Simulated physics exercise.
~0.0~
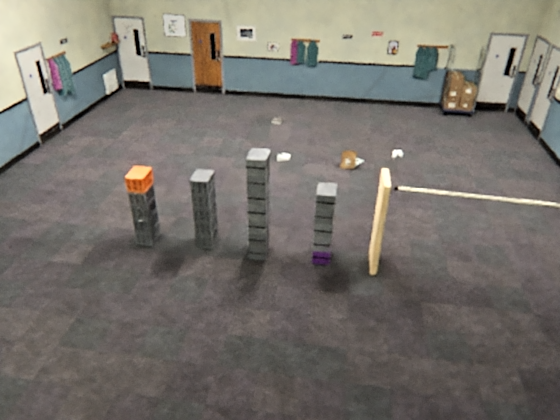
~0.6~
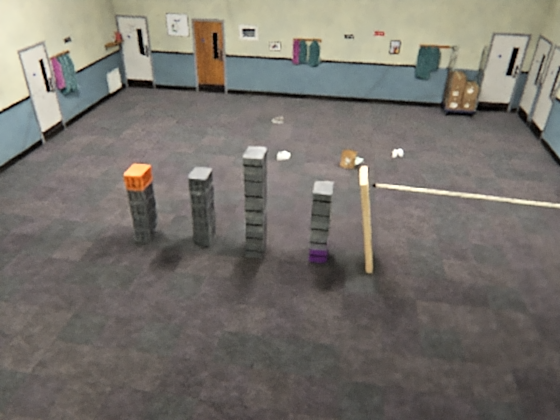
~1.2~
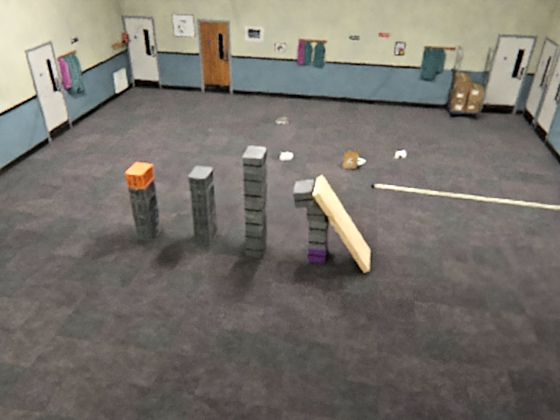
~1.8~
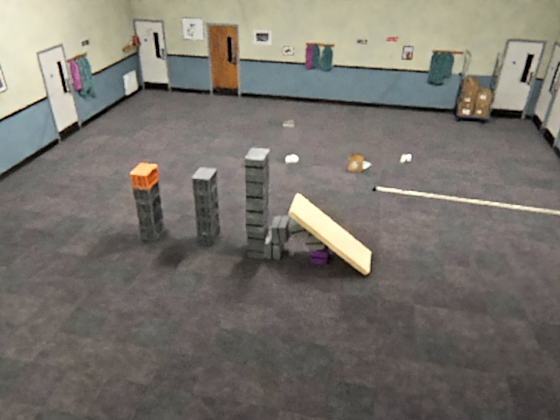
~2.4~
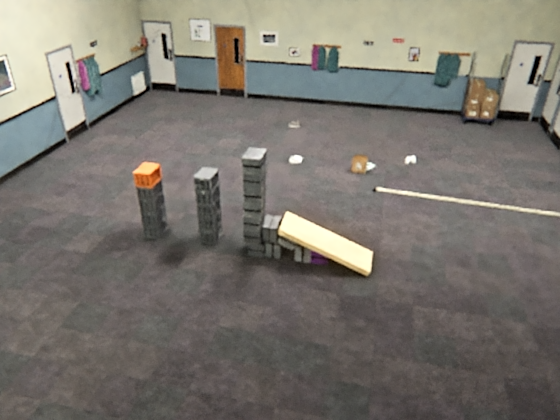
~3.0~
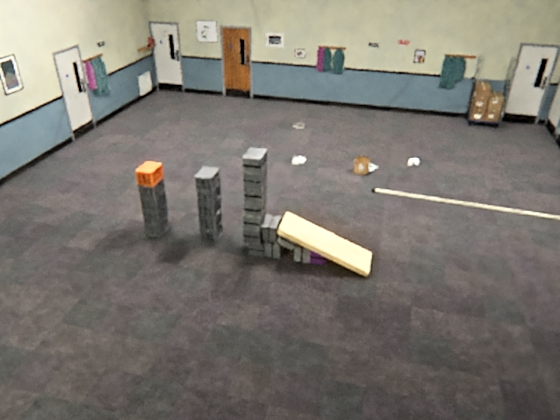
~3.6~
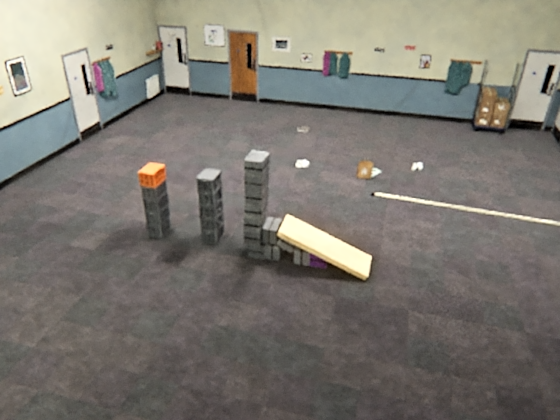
In a large hall with blue-and-cream walls, a pole nudges an upright board leftward so that it tips onto the nearest of four crate columns, which collapses above its purple crate; the board settles sloping on the fallen crates, while the other three columns, one orange-topped, stay standing.
